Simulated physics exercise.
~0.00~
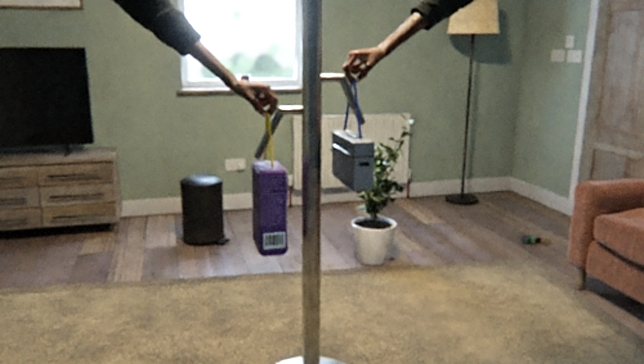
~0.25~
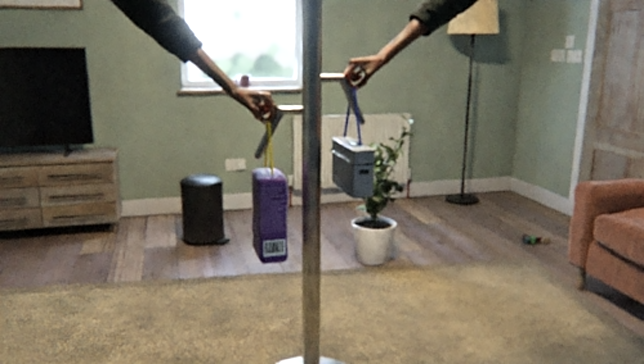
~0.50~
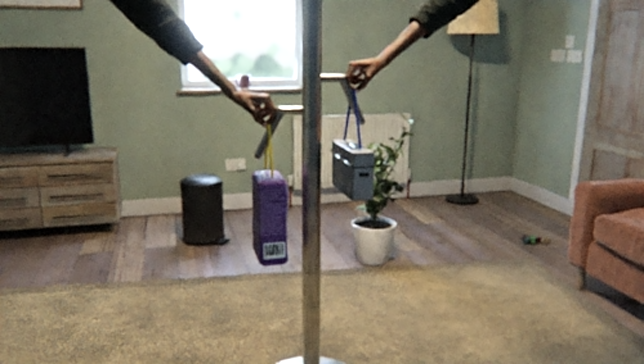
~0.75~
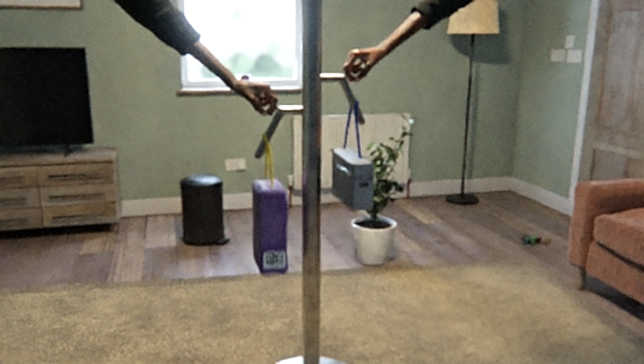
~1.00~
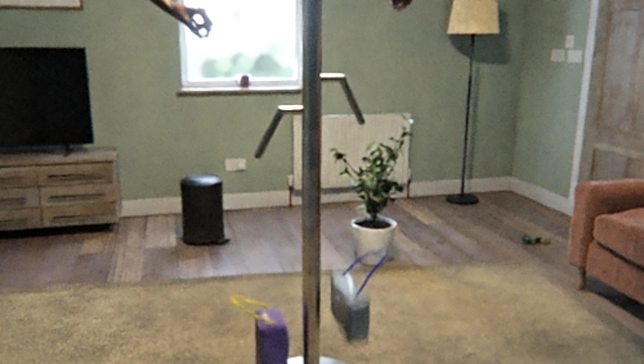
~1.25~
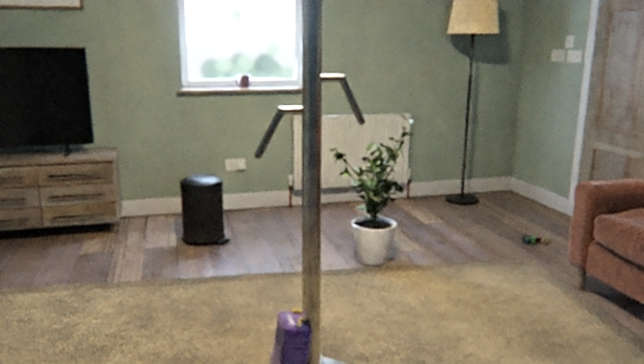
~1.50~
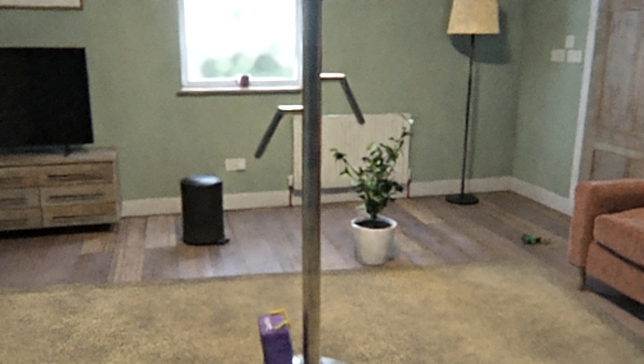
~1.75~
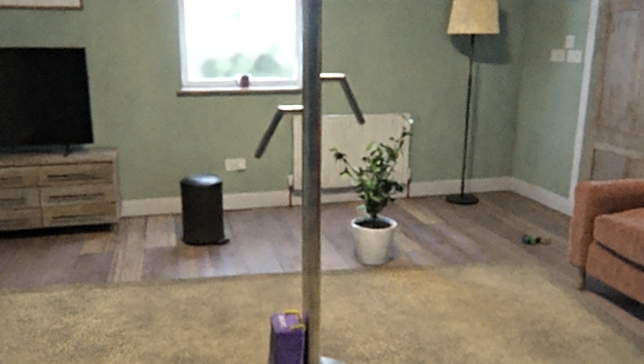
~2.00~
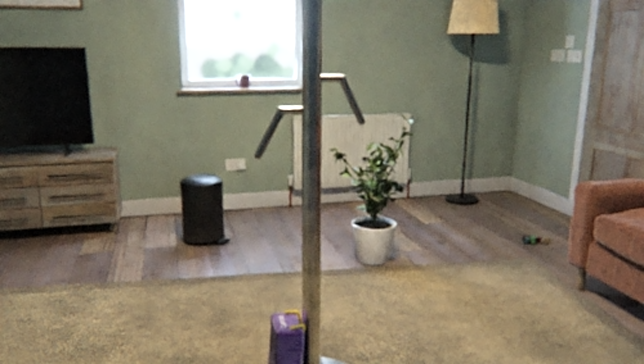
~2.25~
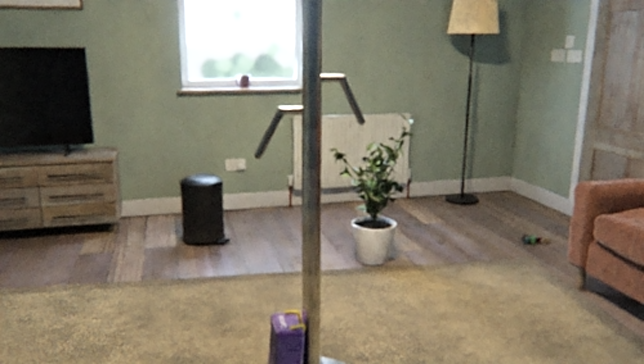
Living room with hands lowering a purple sack and grey case by loops at stand pegs, releasing them, and both dropping floorward.
